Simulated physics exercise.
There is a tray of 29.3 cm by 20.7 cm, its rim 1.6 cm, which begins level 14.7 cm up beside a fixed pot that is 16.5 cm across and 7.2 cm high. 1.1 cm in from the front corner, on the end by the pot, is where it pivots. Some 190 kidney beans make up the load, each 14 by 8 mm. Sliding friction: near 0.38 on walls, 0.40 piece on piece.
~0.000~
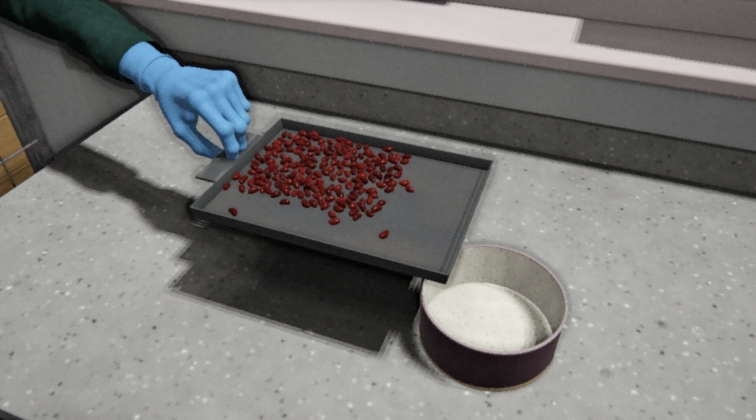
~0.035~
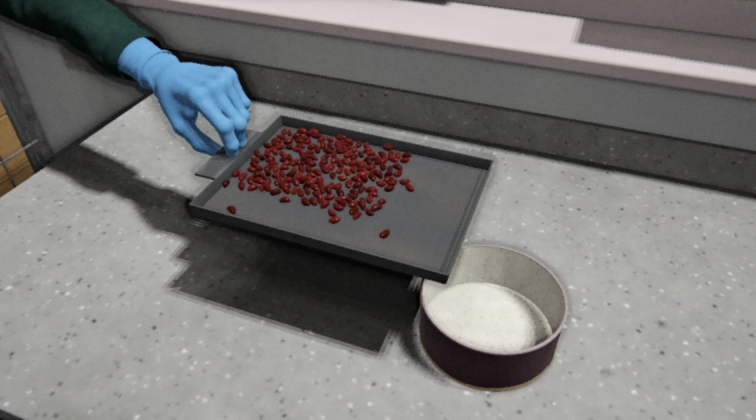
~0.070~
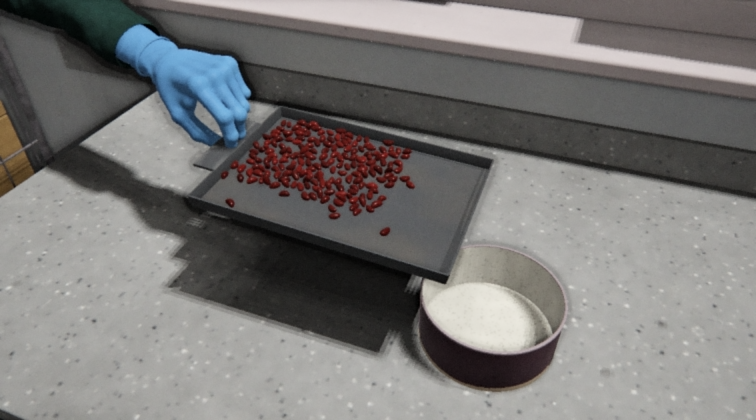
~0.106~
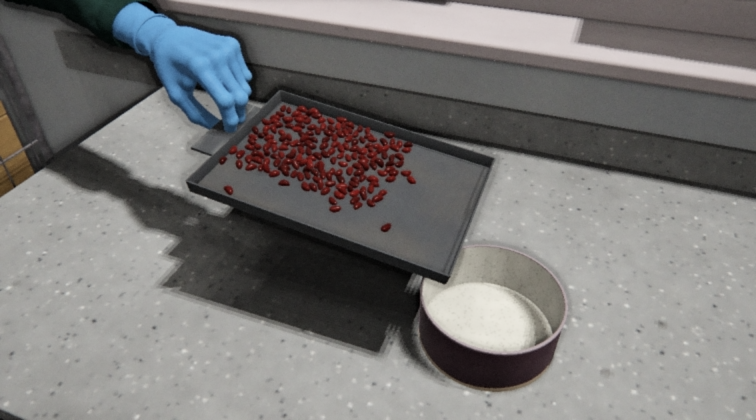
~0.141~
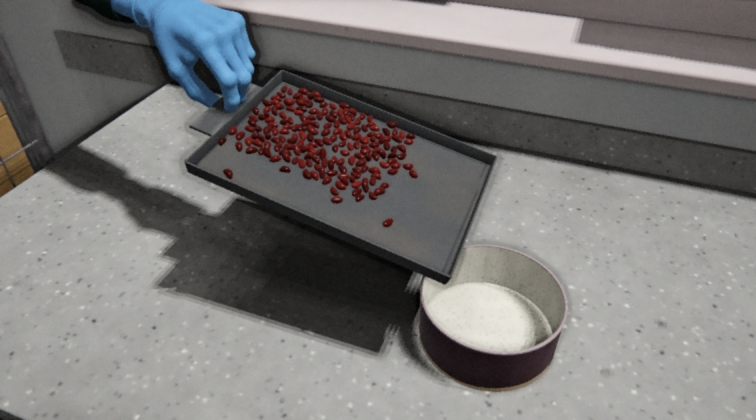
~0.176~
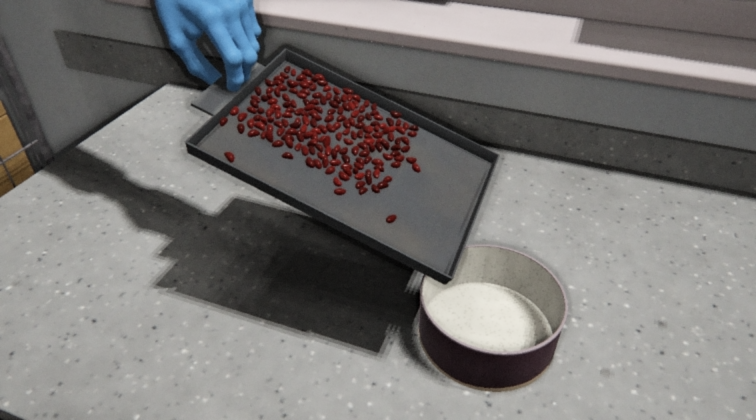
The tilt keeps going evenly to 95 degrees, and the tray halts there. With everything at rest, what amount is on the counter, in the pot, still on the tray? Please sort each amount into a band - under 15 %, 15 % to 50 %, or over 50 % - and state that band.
Counter: 15 % to 50 %; pot: Over 50 %; tray: Under 15 %.
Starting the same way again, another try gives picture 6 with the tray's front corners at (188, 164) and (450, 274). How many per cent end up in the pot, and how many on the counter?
Pot 70 % / counter 30 %.
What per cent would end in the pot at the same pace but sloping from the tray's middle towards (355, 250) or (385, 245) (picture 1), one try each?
First try: Around 0 percent; second try: Around 0 percent.
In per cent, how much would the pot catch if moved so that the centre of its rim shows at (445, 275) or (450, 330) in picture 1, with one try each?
Some 10 and 35 per cent.
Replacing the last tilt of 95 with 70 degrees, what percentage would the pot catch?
That comes out at some 60 per cent.
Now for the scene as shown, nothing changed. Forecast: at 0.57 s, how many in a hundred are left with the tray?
Roughly 85 per cent.
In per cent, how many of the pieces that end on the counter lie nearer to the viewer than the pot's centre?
Roughly 70 percent of the spill.
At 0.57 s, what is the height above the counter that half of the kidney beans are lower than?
Some 18 cm.
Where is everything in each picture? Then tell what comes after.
Tray tilt 0 degrees, front corners at (193, 206) and (446, 273); middle of the pieces at (325, 172); pot at (493, 294), in the first frame.
Tray tilt 1 degrees, front corners at (192, 203) and (447, 273); middle of the pieces at (325, 170), in the second frame.
Tray tilt 3 degrees, front corners at (191, 195) and (447, 273), lowest corner right front; middle of the pieces at (324, 165), in the third frame.
Tray tilt 8 degrees, front corners at (189, 180) and (448, 274), lowest corner right front; middle of the pieces at (325, 155), in the fourth frame.
Tray tilt 13 degrees, front corners at (188, 161) and (450, 275), lowest corner right front; middle of the pieces at (327, 142), in the fifth frame.
Tray tilt 19 degrees, front corners at (189, 142) and (451, 276), lowest corner right front; middle of the pieces at (330, 129); pot at (493, 294). Its pace works out near 165 degrees a second, in the sixth frame.
After 0.41 s, tilt 57 degrees; the tray holds 100 %, the pot 0 %.
After 0.57 s, tilt 83 degrees; the tray holds 85 %, the pot 0 %.
After 0.85 s, tilt 95 degrees; the tray holds 5 %, the pot 65 %.
By 2.1 s all is still; counter 30 %, pot 70 %, tray 0 %.
